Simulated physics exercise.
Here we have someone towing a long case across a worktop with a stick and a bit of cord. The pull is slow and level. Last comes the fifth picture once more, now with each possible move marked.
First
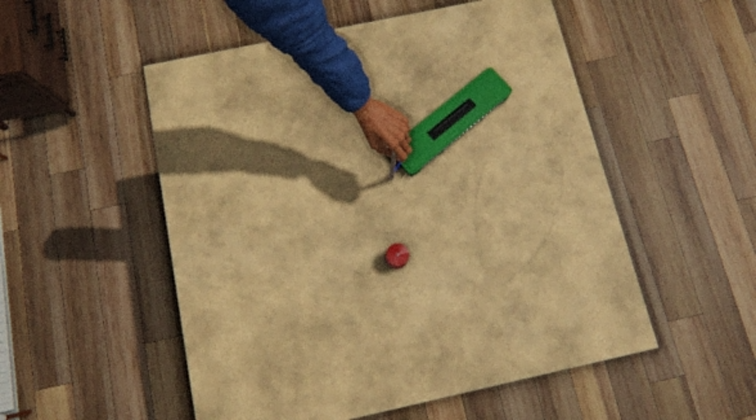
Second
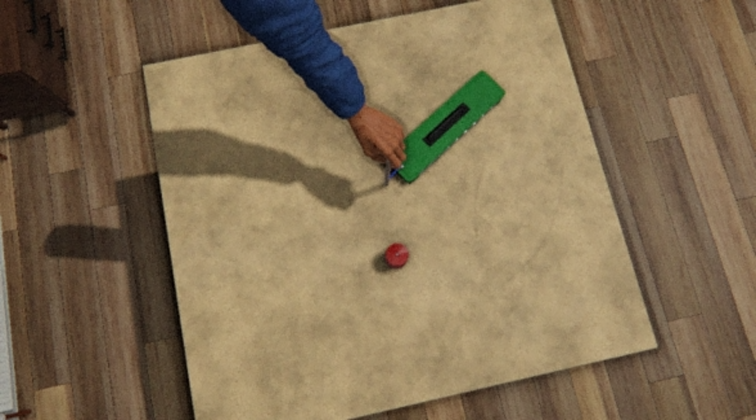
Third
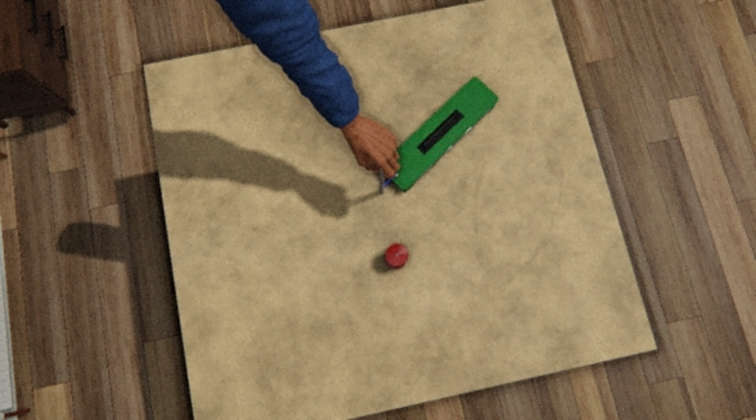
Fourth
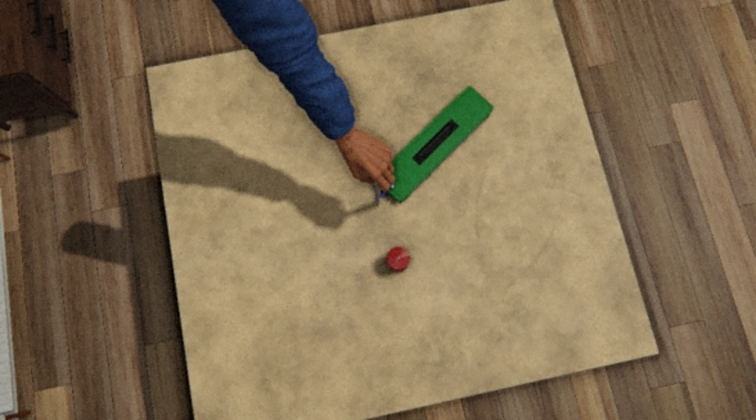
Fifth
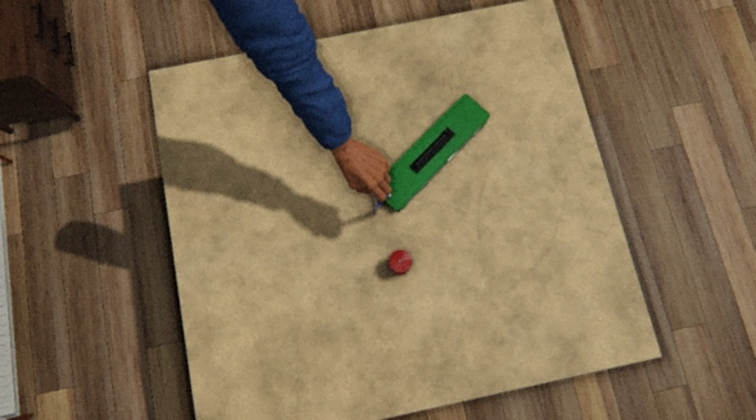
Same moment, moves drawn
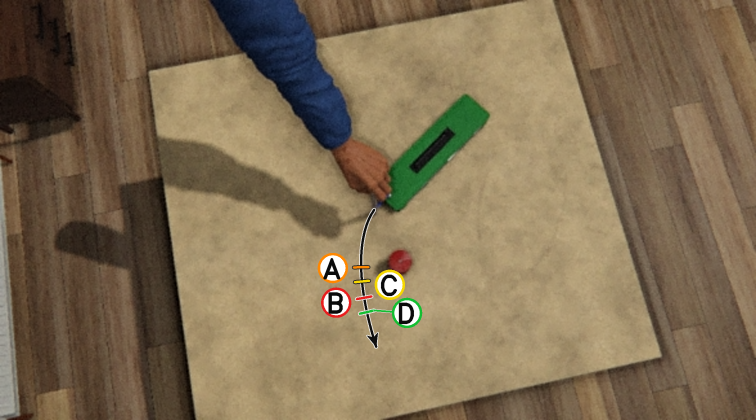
On a pale, mottled square worktop over a wood-plank floor, seen from high above at a slight tilt, a dark piece of furniture stands at the upper left. A blue-sleeved arm reaches in from the top, its hand at the lower end of a long green case with a black strip, above a small red tin. The hand slowly draws the case down and slightly left, while the view shifts very slightly.
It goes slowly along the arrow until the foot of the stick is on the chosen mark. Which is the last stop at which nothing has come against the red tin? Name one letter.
As far as tick A.
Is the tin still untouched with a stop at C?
No.
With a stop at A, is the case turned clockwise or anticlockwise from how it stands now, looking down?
Anticlockwise.
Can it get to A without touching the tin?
For that mark, yes.
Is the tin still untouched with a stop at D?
No.
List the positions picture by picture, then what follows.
The first picture shows red tin (397, 256); green case (452, 119).
The second picture shows green case (446, 124); red tin (397, 256).
The third picture shows green case (441, 132); red tin (396, 257).
The fourth picture shows green case (436, 142); red tin (398, 260).
The fifth picture shows green case (432, 150); red tin (400, 263).
On the copy, A at (361, 267); B at (364, 298); C at (362, 281); D at (367, 312); the route from (374, 210) via (362, 279) to (376, 347).
On A. First, foot of the stick (366, 228), middle of the case (421, 164).
Then, foot of the stick (362, 249), middle of the case (410, 180).
Finally, foot of the stick (361, 267), middle of the case (404, 193); nothing has been touched.
By contrast, B is too far, the tin has been hit; C is too far, the tin has been hit; D is too far, the tin has been hit.
